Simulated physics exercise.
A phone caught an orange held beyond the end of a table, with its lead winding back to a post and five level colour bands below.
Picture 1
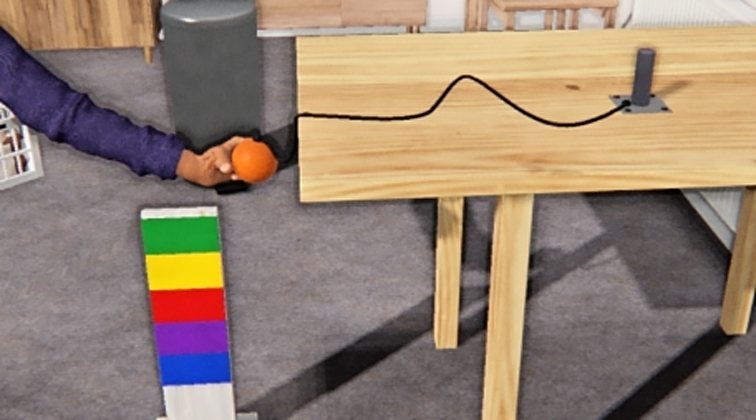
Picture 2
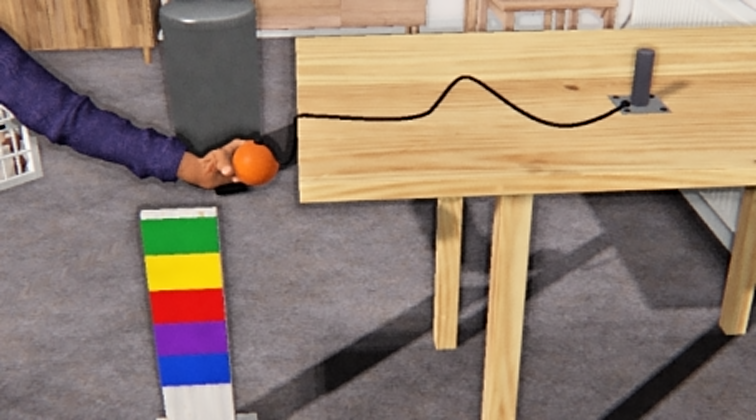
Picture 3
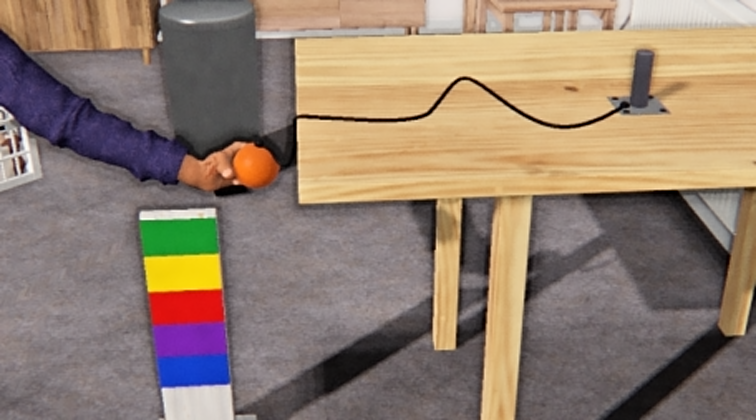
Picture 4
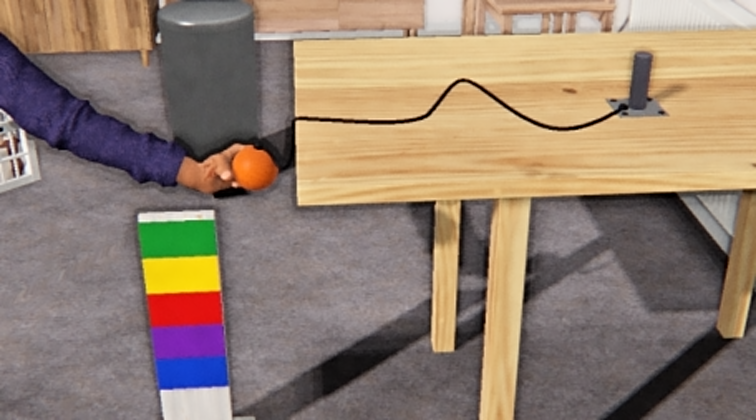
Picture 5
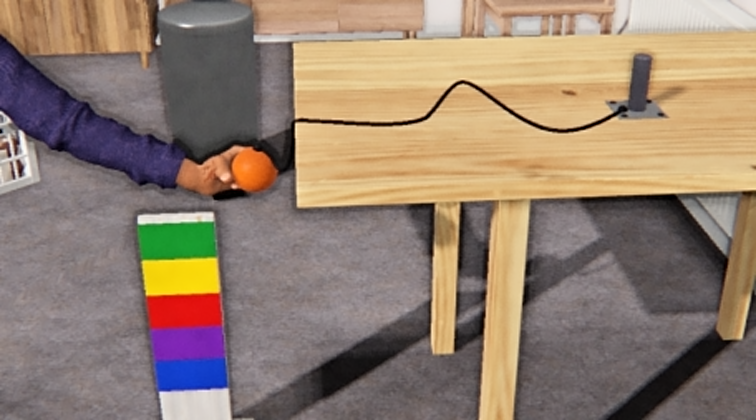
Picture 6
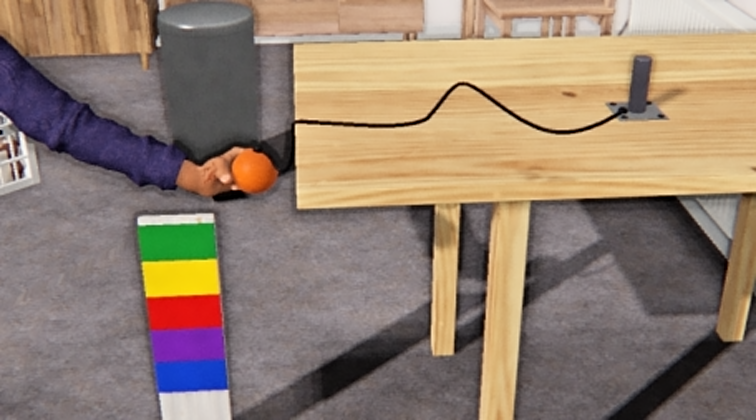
A hand in a purple sleeve barely moved as it held an orange ball left of a wooden table, where a black cord curved across to a post, above a strip of coloured bands.
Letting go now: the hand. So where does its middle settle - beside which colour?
Beside blue.
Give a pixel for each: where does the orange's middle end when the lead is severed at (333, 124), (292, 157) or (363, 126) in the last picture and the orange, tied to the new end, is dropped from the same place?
In that order: (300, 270), (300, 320) and (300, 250).
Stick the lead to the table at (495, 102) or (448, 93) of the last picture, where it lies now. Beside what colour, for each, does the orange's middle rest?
Red, then yellow.
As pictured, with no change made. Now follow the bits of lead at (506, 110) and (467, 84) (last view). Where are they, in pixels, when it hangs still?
The first moves to (451, 112), the second to (367, 113).
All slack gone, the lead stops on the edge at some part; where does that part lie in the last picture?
It is around (440, 103).
Soon after, orange near (312, 350); level with purple.
Then, orange near (301, 366); level with blue.
At rest, orange near (308, 367); level with blue. Its centre hangs level with the blue band.
